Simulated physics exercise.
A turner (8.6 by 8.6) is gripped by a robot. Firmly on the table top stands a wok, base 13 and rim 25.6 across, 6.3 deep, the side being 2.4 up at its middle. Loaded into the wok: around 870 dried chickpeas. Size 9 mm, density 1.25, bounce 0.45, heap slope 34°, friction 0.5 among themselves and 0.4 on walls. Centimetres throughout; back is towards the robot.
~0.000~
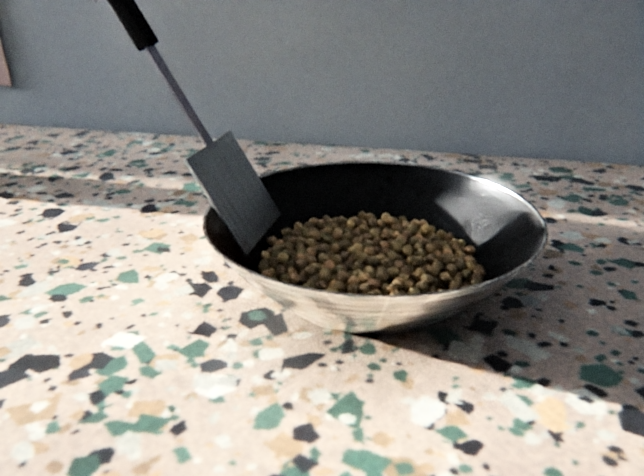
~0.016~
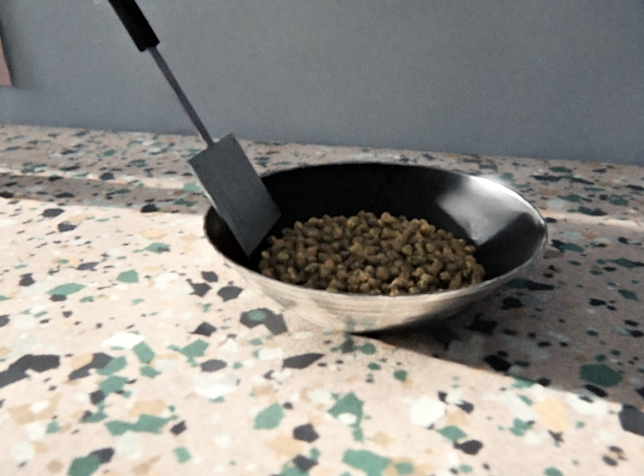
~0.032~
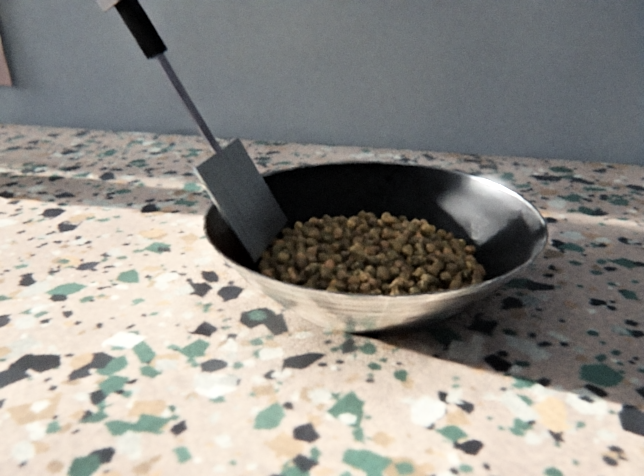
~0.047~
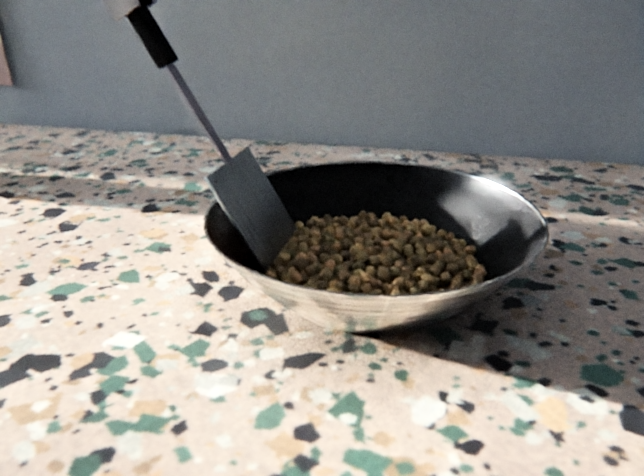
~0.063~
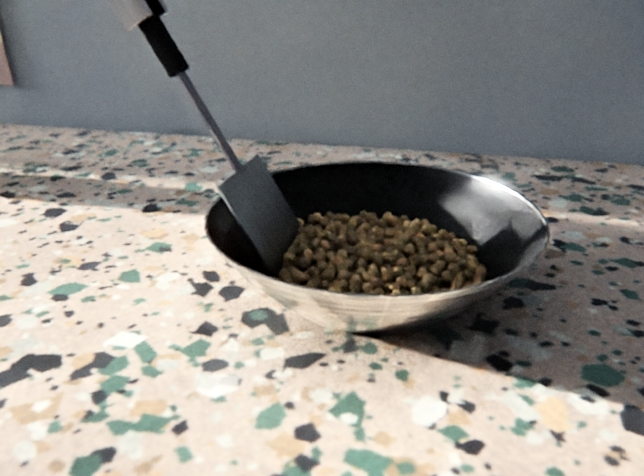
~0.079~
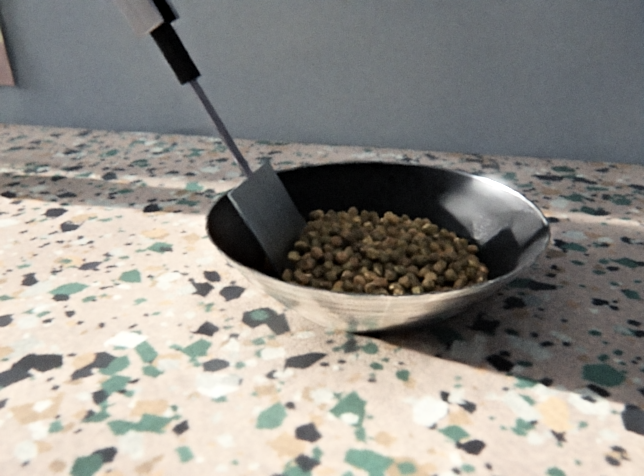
Dark wok of dried chickpeas on a speckled table top, a turner sliding down and right against the heap's left side.
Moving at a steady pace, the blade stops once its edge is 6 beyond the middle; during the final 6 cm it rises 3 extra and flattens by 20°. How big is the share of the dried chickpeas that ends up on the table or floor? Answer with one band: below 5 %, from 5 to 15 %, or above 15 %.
Below 5 %.
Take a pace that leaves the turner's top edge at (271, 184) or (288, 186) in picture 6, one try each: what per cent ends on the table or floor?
Around 5 per cent, then around 15 per cent.
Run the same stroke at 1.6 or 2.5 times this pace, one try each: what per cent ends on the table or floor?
Around 5 per cent, then around 25 per cent, would end on the table or floor.
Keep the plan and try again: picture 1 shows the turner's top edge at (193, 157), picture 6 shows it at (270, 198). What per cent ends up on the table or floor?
About 10 per cent.
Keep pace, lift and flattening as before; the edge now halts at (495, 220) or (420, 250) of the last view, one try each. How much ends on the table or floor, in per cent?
About 25 and 0 per cent.
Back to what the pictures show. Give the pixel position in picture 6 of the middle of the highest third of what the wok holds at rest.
The centre sits close to (478, 245).
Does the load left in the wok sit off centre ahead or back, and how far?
Forward offset: Roughly 4.0 cm.
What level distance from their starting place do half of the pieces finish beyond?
Somewhere around 3 centimetres, I'd say.
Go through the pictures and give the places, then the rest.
The turner top edge at (209, 144), sloping 60°; upper third of the load around (365, 257), from x 265 to 480, top at y 215; 869 in the wok, in the first picture.
The turner top edge at (210, 145), sloping 60°; upper third of the load around (365, 257), from x 265 to 480, top at y 215, in the second picture.
The turner top edge at (217, 151), sloping 60°; upper third of the load around (365, 257), from x 265 to 480, top at y 215, in the third picture.
The turner top edge at (228, 161), sloping 60°; upper third of the load around (366, 257), from x 265 to 480, top at y 215, in the fourth picture.
The turner top edge at (238, 169), sloping 60°; upper third of the load around (364, 255), from x 265 to 480, top at y 215, in the fifth picture.
The turner top edge at (249, 175), sloping 60°; upper third of the load around (365, 254), from x 270 to 485, top at y 210; 869 in the wok, in the sixth picture.
After 0.16 s, sloping 60°, highest piece 5 above the table; 869 in the wok.
After 0.25 s, sloping 51°, highest piece 6 above the table; 869 in the wok.
After 0.49 s, sloping 40°, highest piece 7 above the table; 864 in the wok, 5 on the table or floor.
After 1.54 s, sloping 40°, highest piece 7 above the table; 864 in the wok, 5 on the table or floor.
In the end, 864 in the wok, 5 on the table or floor. That is 1 % on the table or floor.
